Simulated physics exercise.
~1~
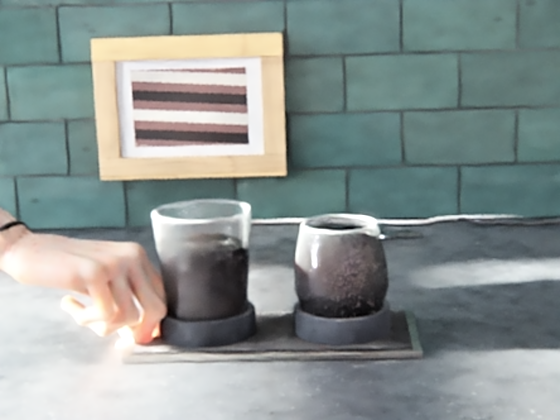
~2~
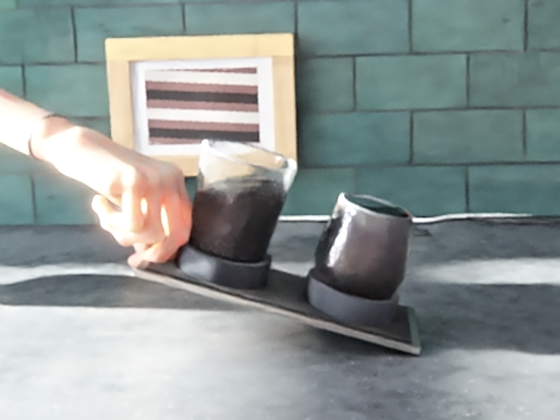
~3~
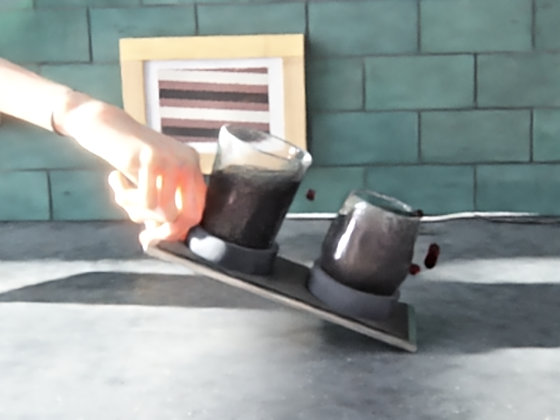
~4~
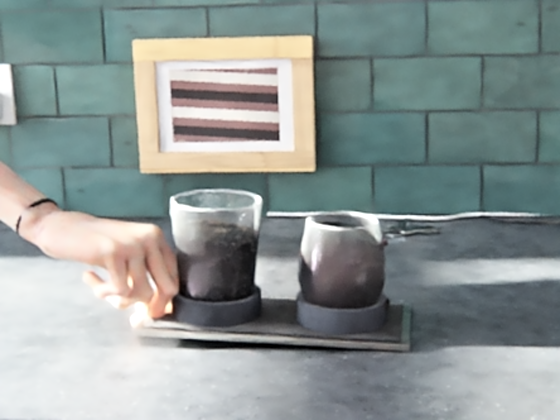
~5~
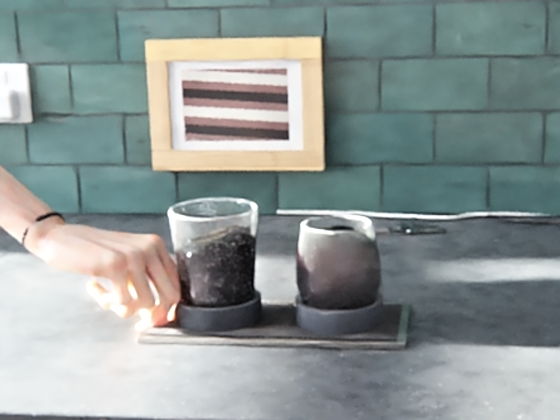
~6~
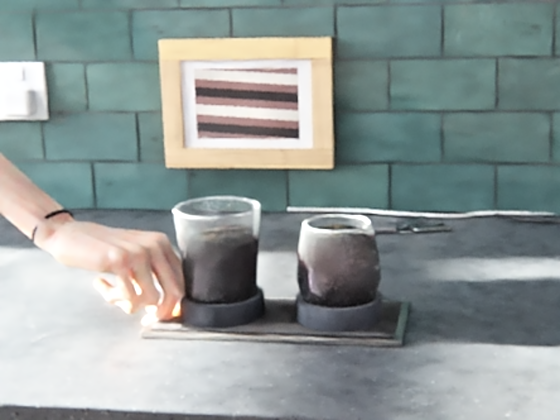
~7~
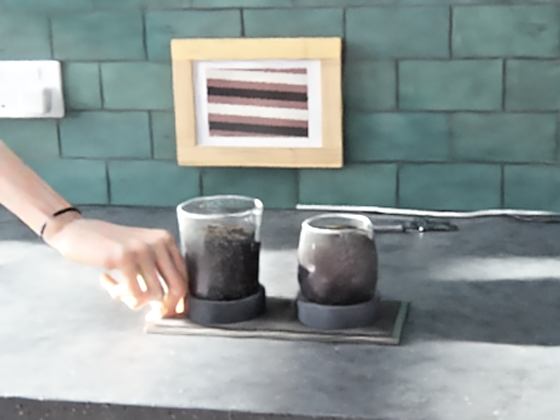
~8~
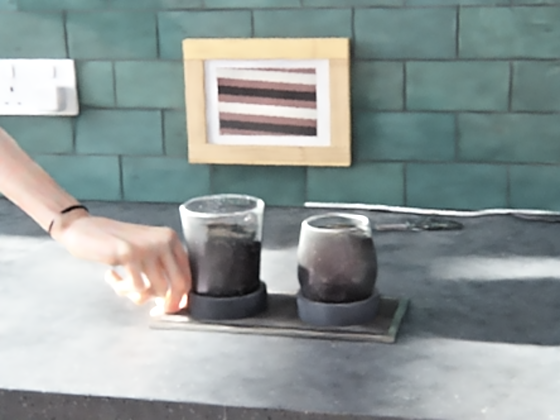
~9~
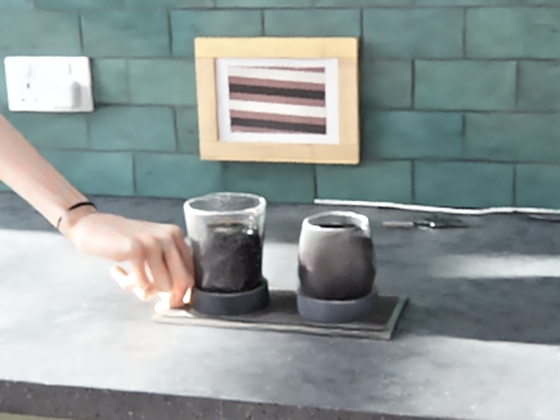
The clip shows a hand lifting the left end of a tray holding two open glasses of dark liquid, drops spilling from both as it tilts, then lowering it flat, where the glasses stay upright in their holders while the hand remains at the edge.
